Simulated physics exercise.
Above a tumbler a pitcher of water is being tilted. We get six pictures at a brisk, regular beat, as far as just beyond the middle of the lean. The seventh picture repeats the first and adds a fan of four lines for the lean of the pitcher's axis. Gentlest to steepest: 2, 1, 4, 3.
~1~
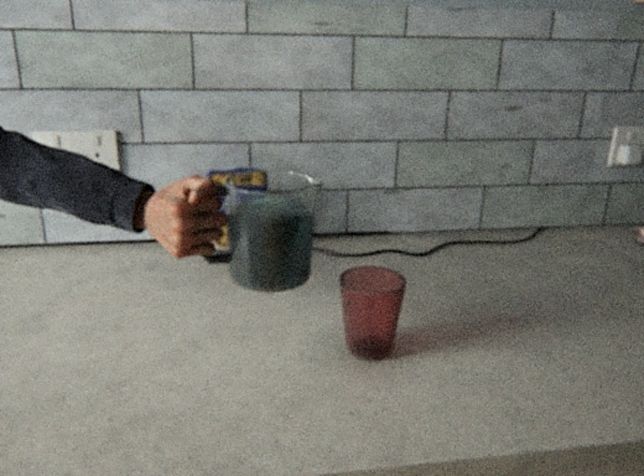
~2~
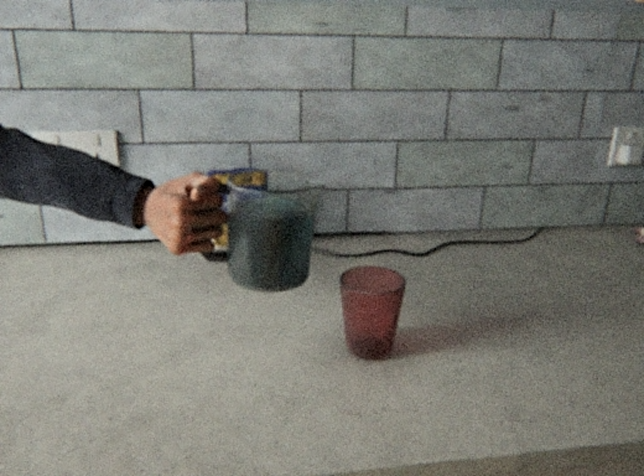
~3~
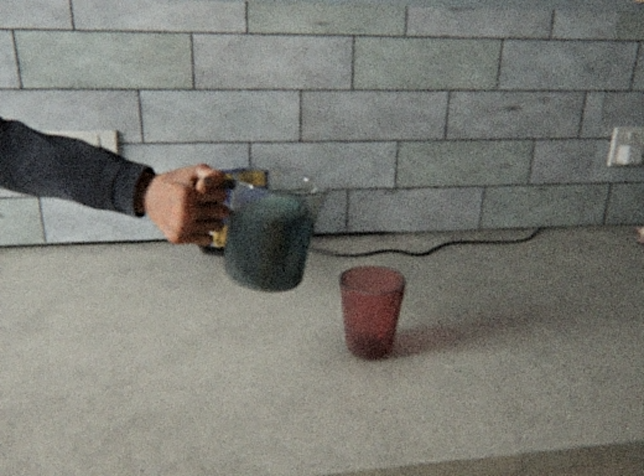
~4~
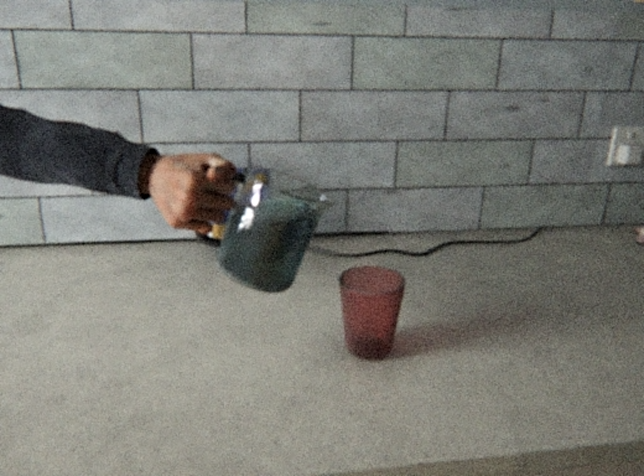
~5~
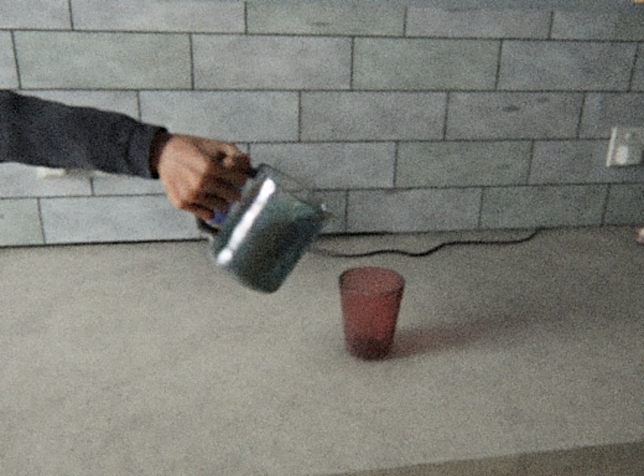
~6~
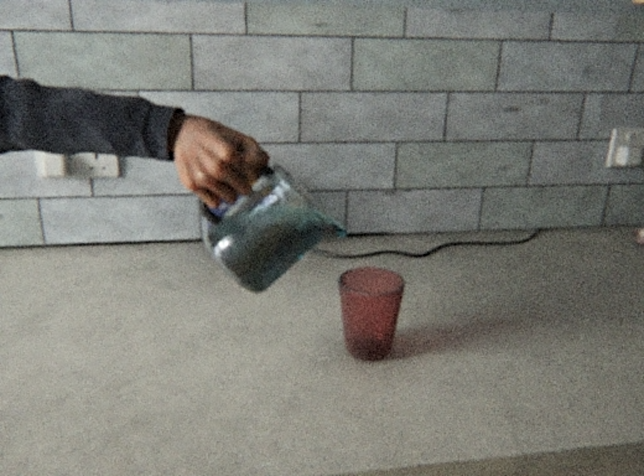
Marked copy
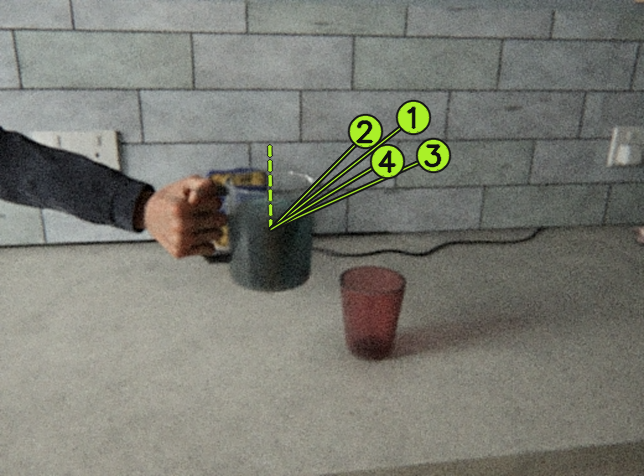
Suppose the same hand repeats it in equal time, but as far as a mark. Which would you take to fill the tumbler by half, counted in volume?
Choose 4.
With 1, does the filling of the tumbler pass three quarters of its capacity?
No.
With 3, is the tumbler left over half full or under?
Over.
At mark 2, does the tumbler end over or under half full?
Under half.
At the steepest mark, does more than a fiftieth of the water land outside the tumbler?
No.
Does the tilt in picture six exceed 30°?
Yes.
On the marked copy, 1 at (400, 127); 2 at (354, 145); 3 at (418, 162); 4 at (371, 168).
With 1, the tumbler ends with about 29 % of what it can hold.
With 2, the tumbler ends with about 15 % of what it can hold.
With 3, the tumbler ends with about 73 % of what it can hold.
With 4, the tumbler ends with about 50 % of what it can hold.
